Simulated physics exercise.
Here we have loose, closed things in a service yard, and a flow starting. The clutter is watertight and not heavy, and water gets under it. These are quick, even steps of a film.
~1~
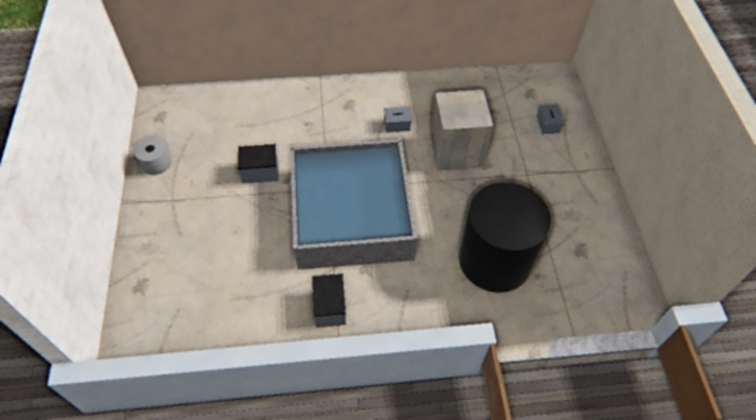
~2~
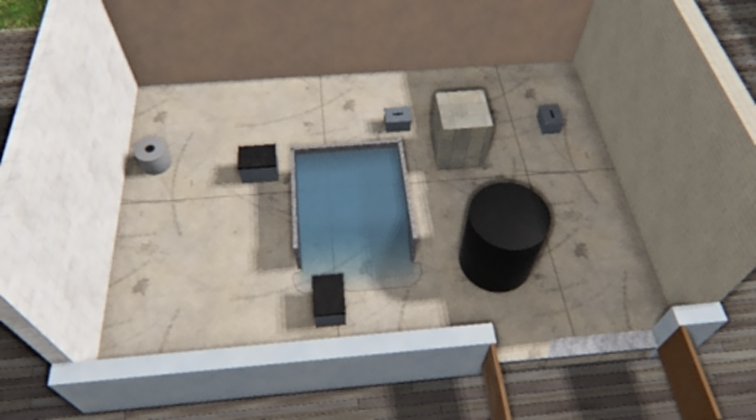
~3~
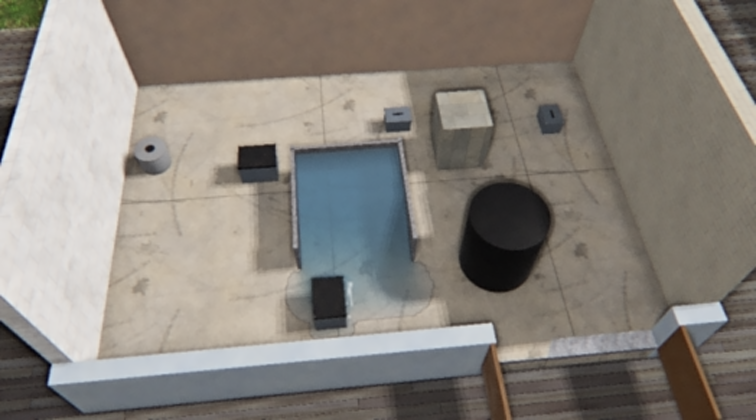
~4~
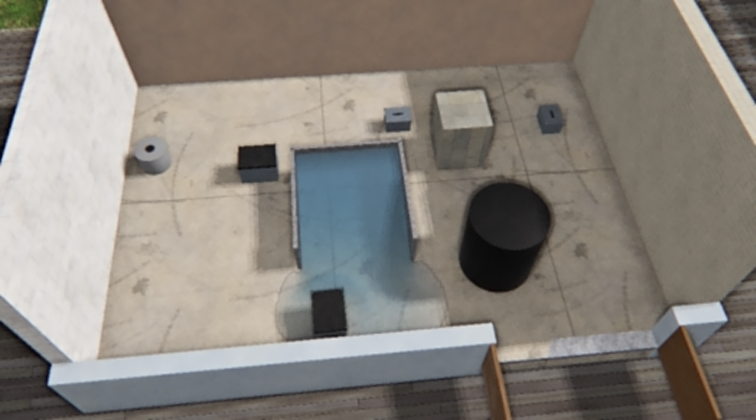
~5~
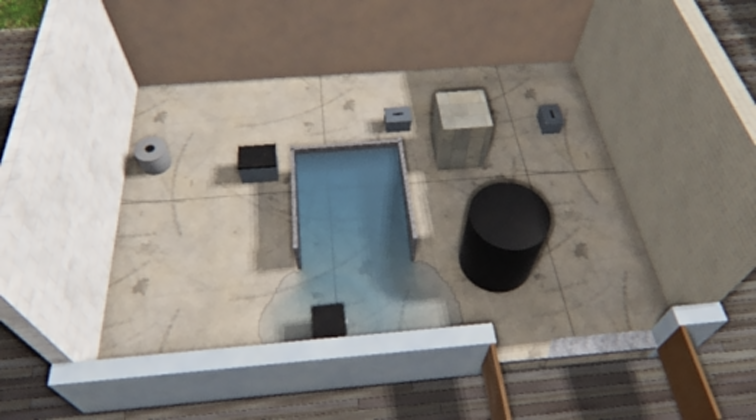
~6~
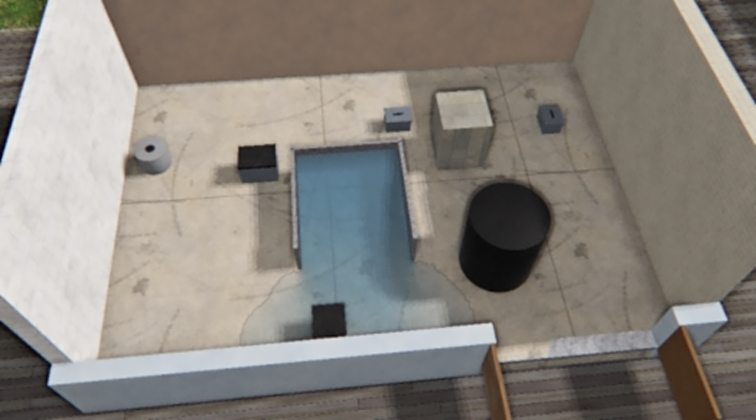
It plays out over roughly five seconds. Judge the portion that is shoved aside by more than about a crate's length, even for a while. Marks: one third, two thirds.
Share: Less than a third.
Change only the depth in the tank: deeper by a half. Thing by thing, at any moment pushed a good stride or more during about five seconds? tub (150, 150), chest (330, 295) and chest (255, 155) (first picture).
In that order: Moved that far, that far or more, less than that.
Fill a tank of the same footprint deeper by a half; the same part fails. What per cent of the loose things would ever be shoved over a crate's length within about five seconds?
Roughly 60 per cent.
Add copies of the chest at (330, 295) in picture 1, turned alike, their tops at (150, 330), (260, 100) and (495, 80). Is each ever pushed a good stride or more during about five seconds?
As listed: That far or more, never so far, short of that.
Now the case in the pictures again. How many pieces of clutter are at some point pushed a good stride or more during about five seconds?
That makes 1.
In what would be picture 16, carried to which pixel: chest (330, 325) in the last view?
Around (213, 313).
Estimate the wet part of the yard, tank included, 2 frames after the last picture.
Near 20 in a hundred.
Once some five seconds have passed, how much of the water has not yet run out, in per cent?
Close to 86 %.
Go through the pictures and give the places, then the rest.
The first picture shows a chest at (328, 294), on the bottom; a chest at (257, 155), on the bottom; 0 of 5 have shifted.
The second picture shows a chest at (328, 294), on the bottom; a chest at (257, 155), on the bottom; 0 of 5 have shifted.
The third picture shows a chest at (328, 296), on the bottom, close to its start; a chest at (257, 155), on the bottom; 0 of 5 have shifted.
The fourth picture shows a chest at (329, 310), on the bottom, close to its start; a chest at (257, 155) rests on the ground; 1 of 5 have shifted.
The fifth picture shows a chest at (329, 325) rests on the ground, a stride from its start; a chest at (257, 155), on the bottom; 1 of 5 have shifted.
The sixth picture shows a chest at (329, 325), on the bottom, a stride from its start; a chest at (257, 155), on the bottom; 1 of 5 have shifted.
A moment on, 0 of 5 are well off their spots; 1 afloat.
Next, 1 of 5 are well off their spots; 1 afloat.
Later, 1 of 5 are well off their spots; 1 afloat.
In the end, 1 of 5 are well off their spots, and 1 have been at some point; 0 afloat.
